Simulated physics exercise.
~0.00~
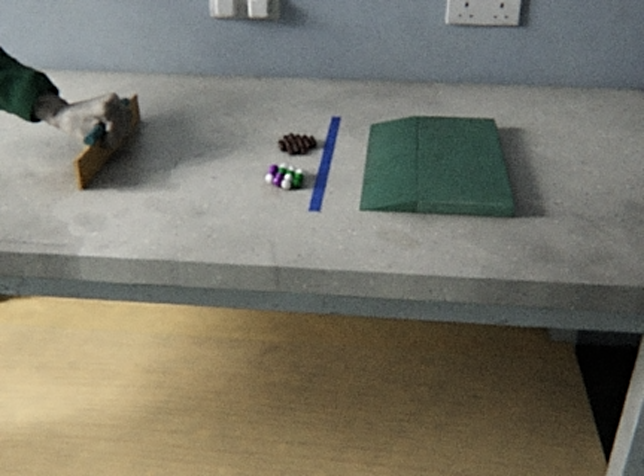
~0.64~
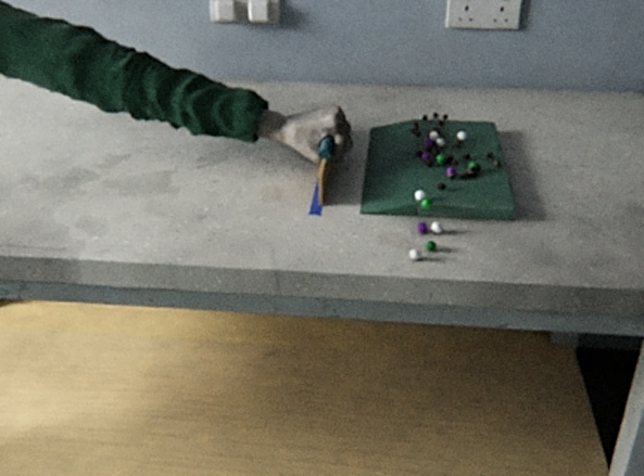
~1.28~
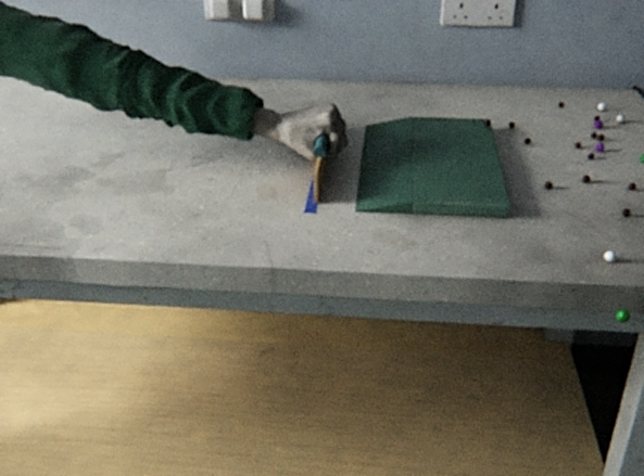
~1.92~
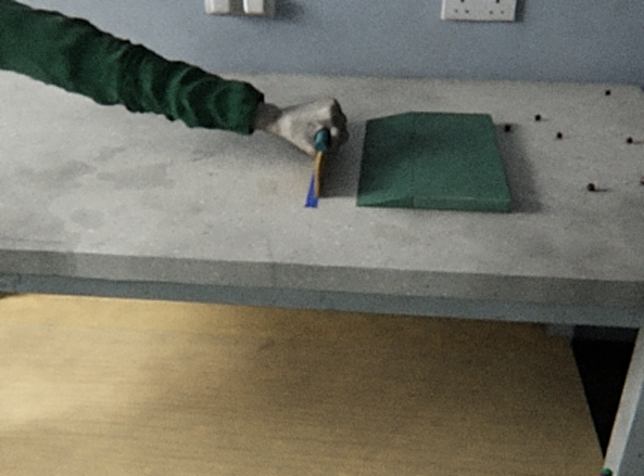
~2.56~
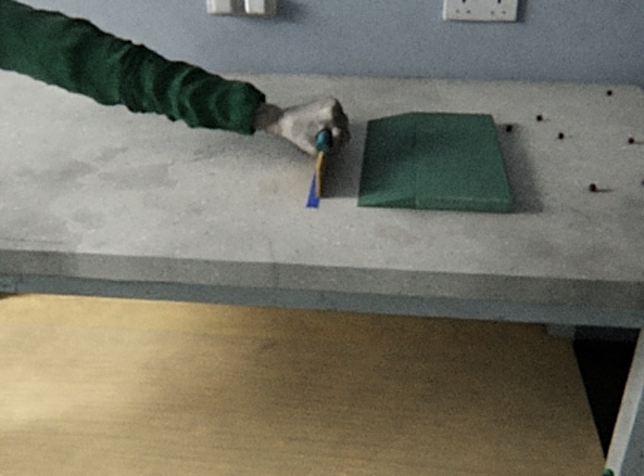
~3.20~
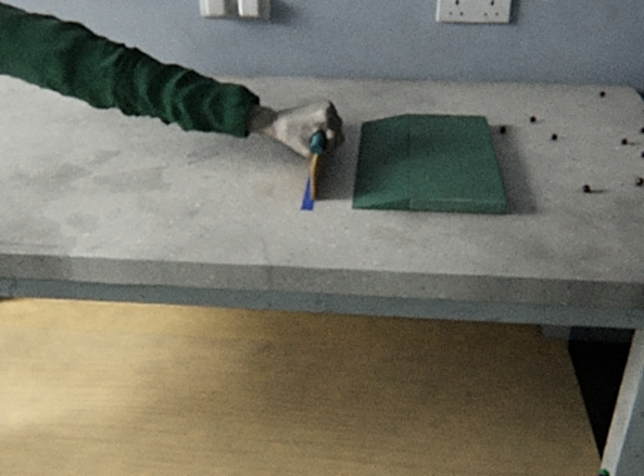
A hand with a scraper shoves beads and dark bits right, clear over a green ramp.
